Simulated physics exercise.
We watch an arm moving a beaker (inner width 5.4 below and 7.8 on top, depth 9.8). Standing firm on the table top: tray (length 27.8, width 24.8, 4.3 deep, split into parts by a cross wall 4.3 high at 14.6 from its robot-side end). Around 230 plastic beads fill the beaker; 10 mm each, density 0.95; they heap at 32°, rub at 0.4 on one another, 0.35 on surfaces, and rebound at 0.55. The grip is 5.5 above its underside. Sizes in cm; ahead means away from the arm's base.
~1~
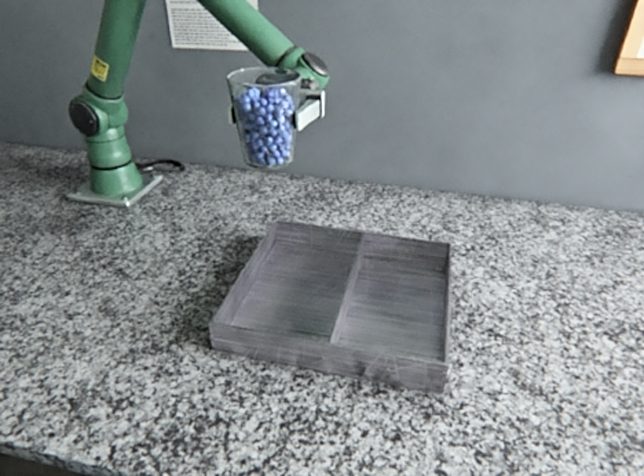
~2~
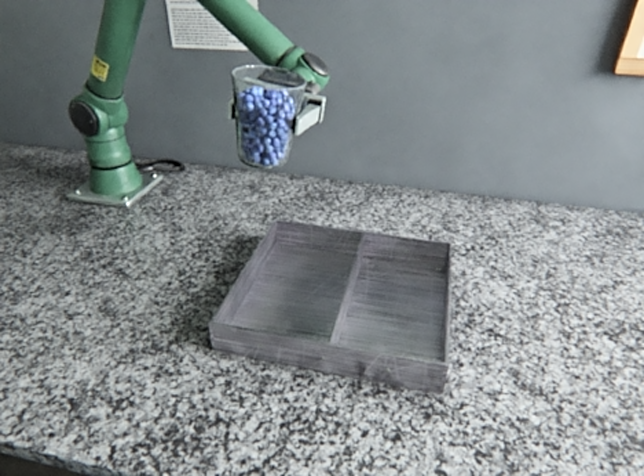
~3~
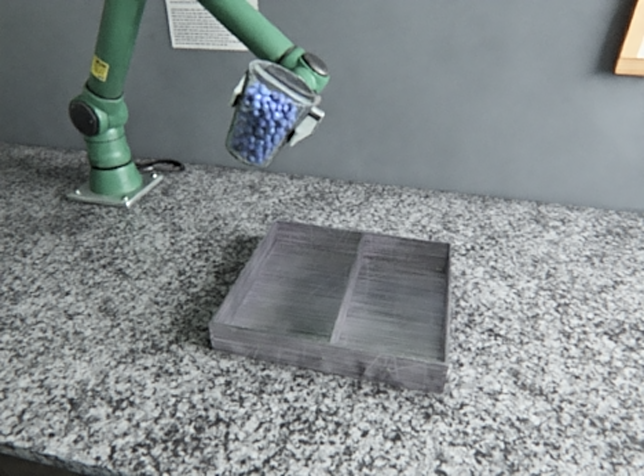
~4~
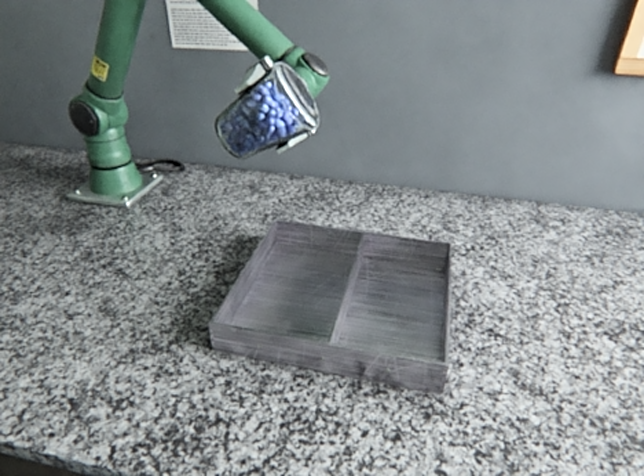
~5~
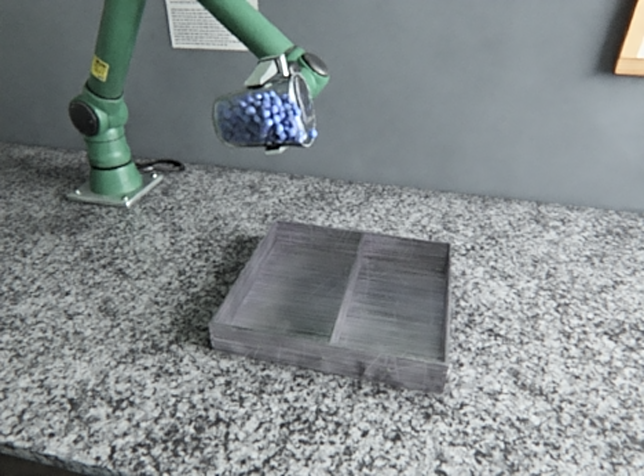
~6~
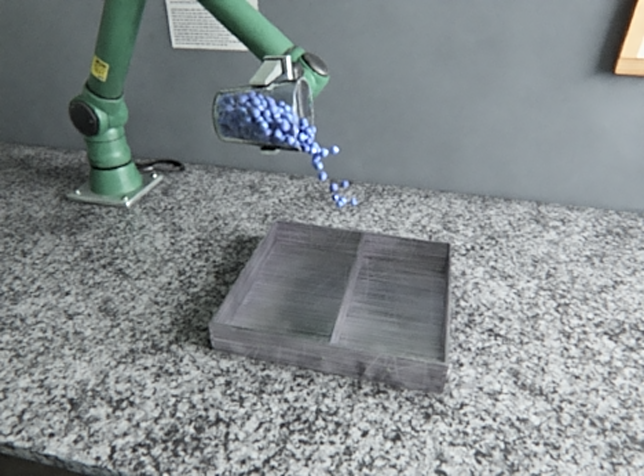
To begin with, a green robotic arm holds a clear beaker of blue beads upright above a speckled countertop, behind a divided gray tray. The arm then steadily tips the beaker to the right until it lies nearly sideways, and a small stream of beads spills from its mouth through the air.
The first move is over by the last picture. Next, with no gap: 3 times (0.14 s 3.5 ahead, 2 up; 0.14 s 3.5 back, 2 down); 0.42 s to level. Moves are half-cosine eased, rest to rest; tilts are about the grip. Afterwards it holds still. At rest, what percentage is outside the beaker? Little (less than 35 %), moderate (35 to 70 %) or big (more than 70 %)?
Outside the beaker the share is big, more than 70 %.
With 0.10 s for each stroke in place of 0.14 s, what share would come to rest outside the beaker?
Then about 100 per cent.
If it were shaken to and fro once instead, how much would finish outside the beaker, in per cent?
It would be near 65 per cent.
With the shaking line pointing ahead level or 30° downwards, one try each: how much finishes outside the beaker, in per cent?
Some 90 and 80 per cent.
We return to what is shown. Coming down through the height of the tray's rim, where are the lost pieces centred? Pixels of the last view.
Around (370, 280).
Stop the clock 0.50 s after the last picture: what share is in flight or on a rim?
About 10 per cent.
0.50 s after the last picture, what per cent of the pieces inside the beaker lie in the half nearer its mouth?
Roughly 90 per cent.
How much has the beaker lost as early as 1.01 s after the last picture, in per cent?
About 95 per cent by then.
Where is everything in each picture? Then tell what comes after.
In the first picture, the beaker middle at (267, 121), level; upper third of the load around (266, 106), from x 240 to 290, top at y 95; 234 in the beaker.
In the second picture, the beaker middle at (266, 121), tilted 8° forward; upper third of the load around (264, 106), from x 240 to 295, top at y 90.
In the third picture, the beaker middle at (264, 120), tilted 29° forward; upper third of the load around (262, 107), from x 235 to 295, top at y 90.
In the fourth picture, the beaker middle at (263, 118), tilted 56° forward; upper third of the load around (263, 105), from x 225 to 295, top at y 85.
In the fifth picture, the beaker middle at (262, 117), tilted 77° forward; upper third of the load around (257, 106), from x 220 to 310, top at y 95.
In the sixth picture, the beaker middle at (262, 116), tilted 85° forward; upper third of the load around (250, 110), from x 220 to 355, top at y 95; 221 in the beaker, 13 in flight or on a rim.
Then, 0.50 s on, tilted 85° forward, highest piece 26 above the table; 104 in the far-side part, 67 in the beaker, 39 in the robot-side part, 24 in flight or on a rim.
Then, 1.01 s on, tilted 56° forward, highest piece 27 above the table; 144 in the far-side part, 70 in the robot-side part, 15 in the beaker, 4 on the table or floor, 1 in flight or on a rim.
Then, 1.46 s on, level, highest piece 23 above the table; 144 in the far-side part, 71 in the robot-side part, 15 in the beaker, 4 on the table or floor.
Then, 2.51 s on, level, highest piece 23 above the table; 144 in the far-side part, 71 in the robot-side part, 15 in the beaker, 4 on the table or floor.
In the end, 144 in the far-side part, 71 in the robot-side part, 15 in the beaker, 4 on the table or floor. That is 94 % outside the beaker.
